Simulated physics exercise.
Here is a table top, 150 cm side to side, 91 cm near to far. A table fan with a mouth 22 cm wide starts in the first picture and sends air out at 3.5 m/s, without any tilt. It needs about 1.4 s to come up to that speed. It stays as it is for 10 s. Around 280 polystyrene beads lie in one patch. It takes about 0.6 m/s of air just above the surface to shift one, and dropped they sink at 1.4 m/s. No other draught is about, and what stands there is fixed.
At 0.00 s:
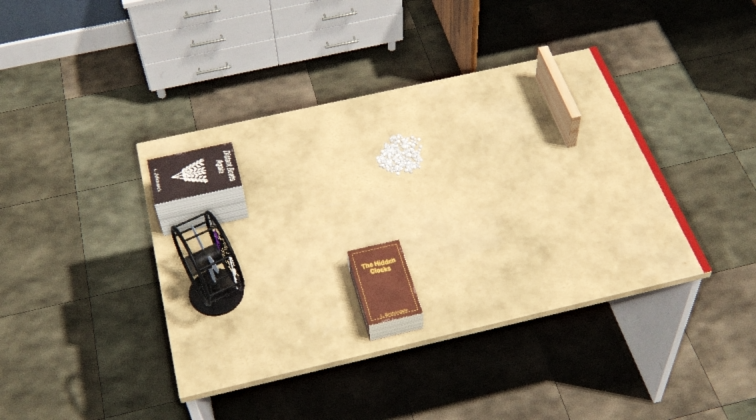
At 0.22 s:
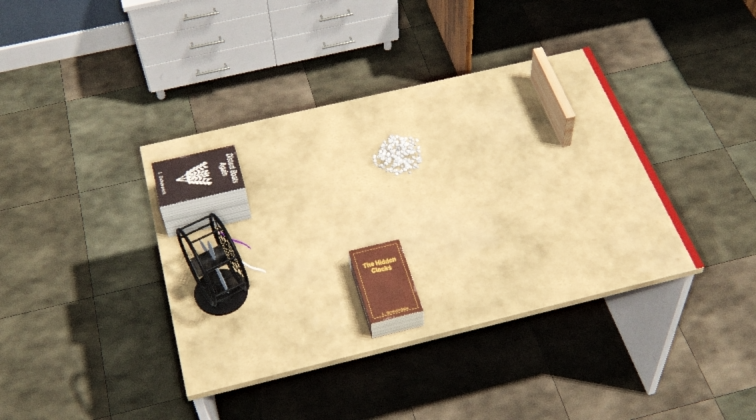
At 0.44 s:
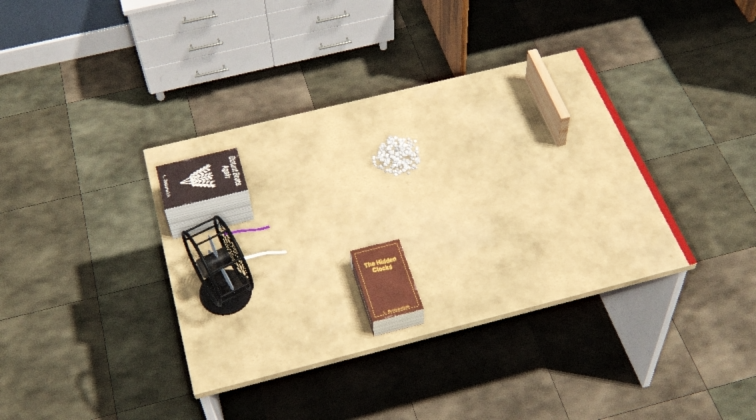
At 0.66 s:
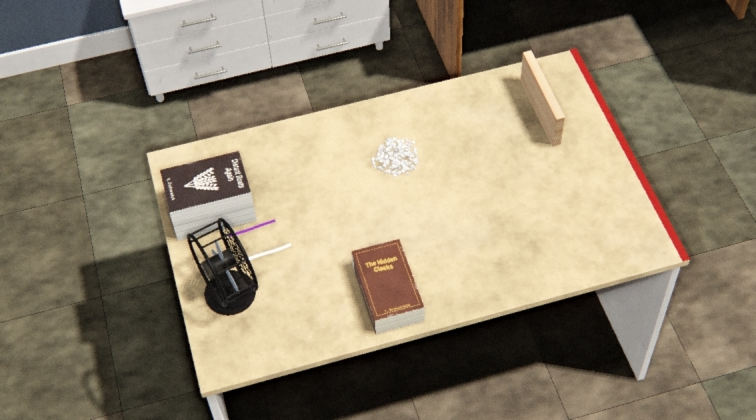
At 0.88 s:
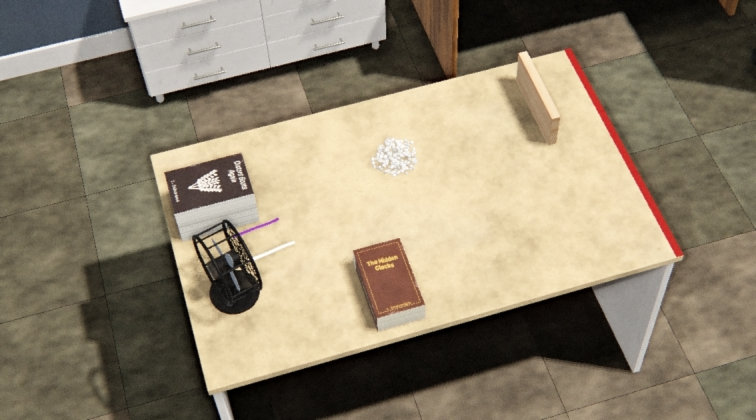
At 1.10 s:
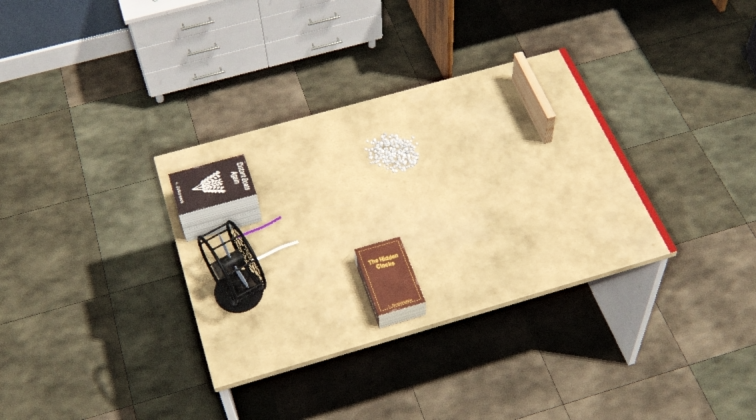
To begin with, a black table fan beside a thick book on a table faces a patch of white beads, with another book and a wooden board nearby. Purple and white ribbons then stream out from the fan while the view drifts slightly, and finally some beads shift a little.
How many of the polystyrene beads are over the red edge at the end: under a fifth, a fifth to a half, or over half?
The share over the red edge is under a fifth.
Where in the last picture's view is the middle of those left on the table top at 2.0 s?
Near (378, 104).
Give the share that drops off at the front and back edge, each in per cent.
Roughly 0 % front, 70 % back.
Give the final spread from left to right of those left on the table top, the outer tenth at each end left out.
About 20 cm.
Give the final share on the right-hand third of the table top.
About 0 %.
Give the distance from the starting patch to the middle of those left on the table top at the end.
About 25 cm.
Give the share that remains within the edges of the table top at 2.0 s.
Some 30 per cent.
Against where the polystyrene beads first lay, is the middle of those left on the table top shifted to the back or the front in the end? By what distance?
To the back, by about 25 cm.
After 2.0 s, 11 % are on the move or not yet settled, 0 % are over the red edge; the middle of those still in play is near (378, 104).
After 3.2 s, 2 % are on the move or not yet settled, 0 % are over the red edge; the middle of those still in play is near (378, 104).
After 5.5 s, 1 % are on the move or not yet settled, 0 % are over the red edge; the middle of those still in play is near (378, 104).
After 10.0 s, at the end, 0 % are over the red edge; the middle of those still in play is near (378, 104).
